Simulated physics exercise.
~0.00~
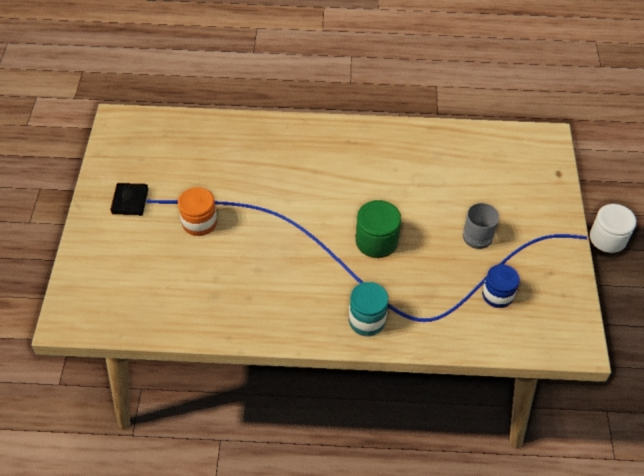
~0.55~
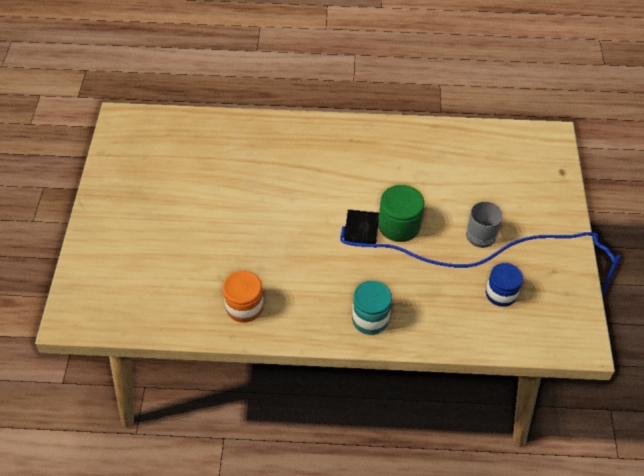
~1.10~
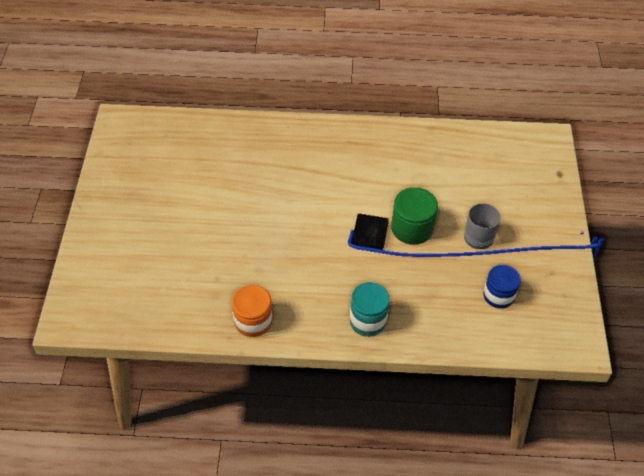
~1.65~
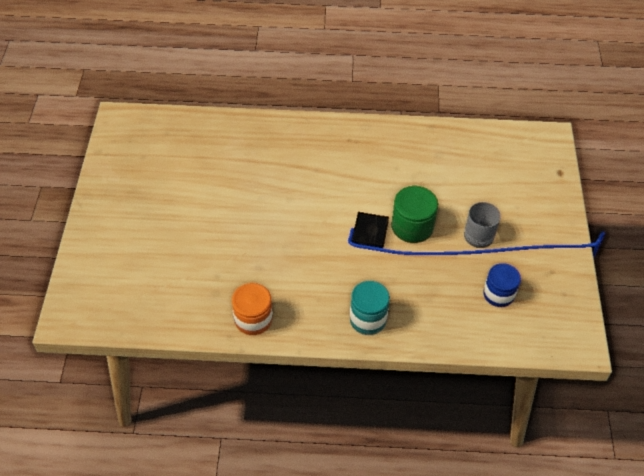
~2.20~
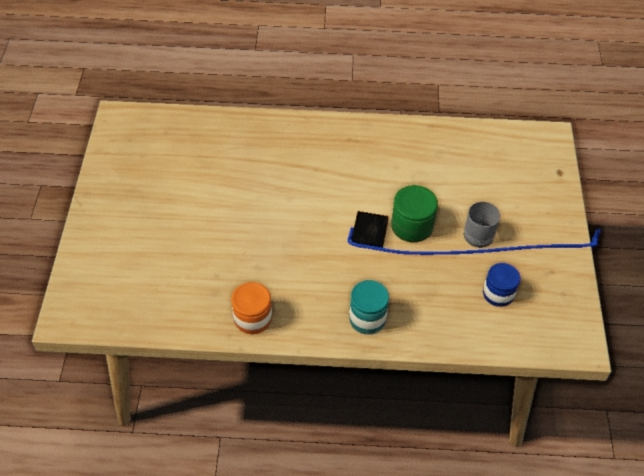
On a wooden table, a white speaker dropped off the right edge, and its blue cable dragged a black phone rightward, shifting the orange tin and green tub before everything settled with the phone beside the tub and the cable stretched to the edge.
